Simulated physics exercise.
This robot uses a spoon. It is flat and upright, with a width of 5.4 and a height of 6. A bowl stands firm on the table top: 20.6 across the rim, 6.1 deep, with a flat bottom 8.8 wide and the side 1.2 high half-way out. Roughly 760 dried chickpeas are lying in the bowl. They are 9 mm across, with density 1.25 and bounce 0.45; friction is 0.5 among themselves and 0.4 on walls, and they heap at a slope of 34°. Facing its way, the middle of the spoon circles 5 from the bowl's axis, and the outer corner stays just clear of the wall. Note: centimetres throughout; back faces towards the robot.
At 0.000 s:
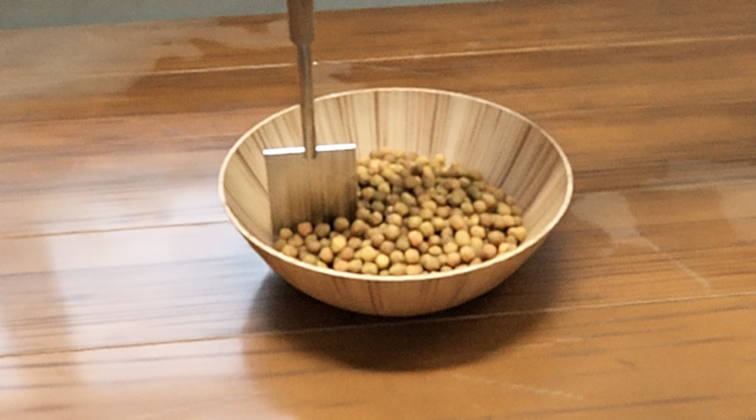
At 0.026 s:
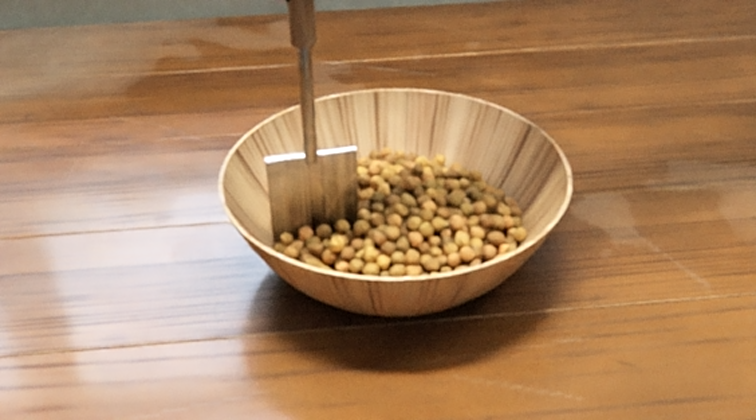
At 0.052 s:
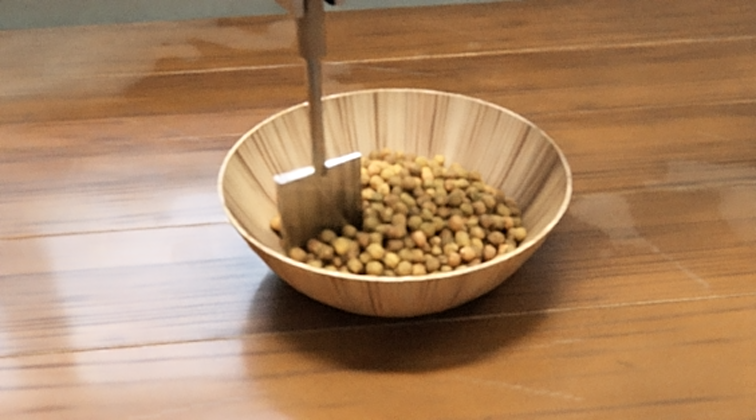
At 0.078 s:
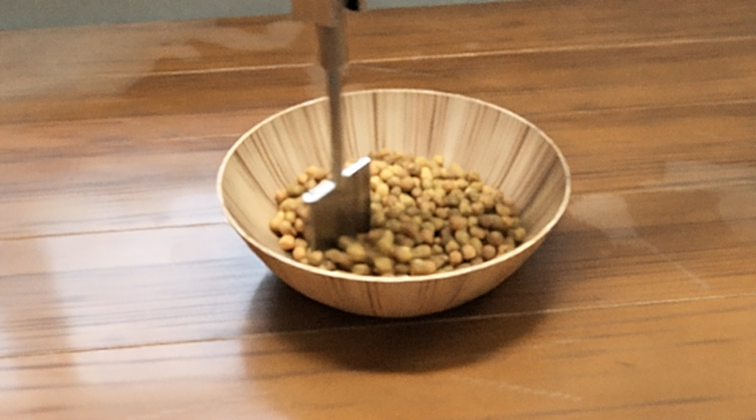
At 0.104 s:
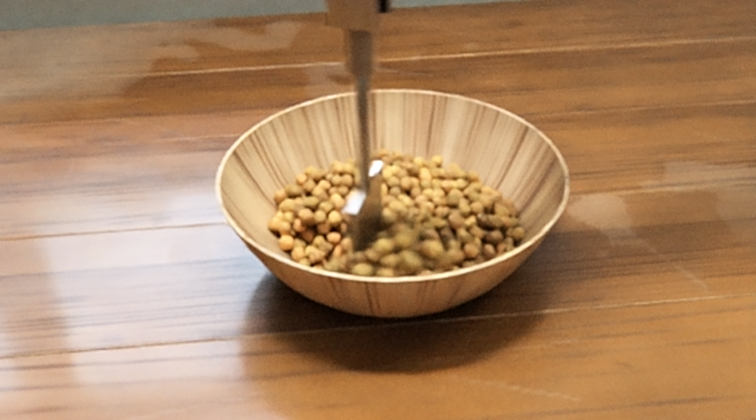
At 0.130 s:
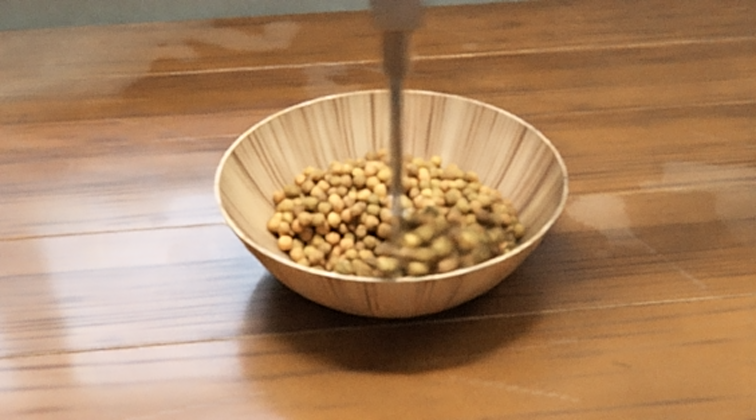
The footage shows a flat metal blade on a thin rod moving through a wooden bowl of dried chickpeas on a wooden table, sweeping from the left toward the right while turning edge-on and pushing the chickpeas along.
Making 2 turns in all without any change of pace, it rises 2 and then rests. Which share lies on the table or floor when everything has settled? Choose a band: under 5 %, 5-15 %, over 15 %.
Band: Over 15 %.
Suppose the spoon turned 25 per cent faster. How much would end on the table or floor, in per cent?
Estimate: Near 30 in a hundred.
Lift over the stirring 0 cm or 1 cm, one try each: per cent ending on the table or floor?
Close to 35 and 25 percent, in that order.
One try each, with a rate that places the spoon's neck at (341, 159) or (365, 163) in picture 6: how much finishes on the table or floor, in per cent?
Roughly 5 and 15 percent, in that order.
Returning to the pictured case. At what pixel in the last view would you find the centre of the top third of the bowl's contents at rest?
Estimated centre: (393, 221).
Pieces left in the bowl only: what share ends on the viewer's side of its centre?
Roughly 50 per cent.
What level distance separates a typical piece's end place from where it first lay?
Distance: Close to 5 cm.
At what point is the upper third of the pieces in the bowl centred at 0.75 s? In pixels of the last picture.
The centre lies near (394, 219) in the last picture.
After 0.44 s, 334° round, highest piece 9 above the table; 642 in the bowl, 81 on the table or floor, 40 in flight or on the tool.
After 0.75 s, 221° round, highest piece 6 above the table; 612 in the bowl, 150 on the table or floor, 1 in flight or on the tool.
After 1.11 s, 0° round, highest piece 5 above the table; 611 in the bowl, 152 on the table or floor.
After 1.81 s, 0° round, highest piece 5 above the table; 611 in the bowl, 152 on the table or floor.
In the end, 611 in the bowl, 152 on the table or floor. That is 20 % on the table or floor.
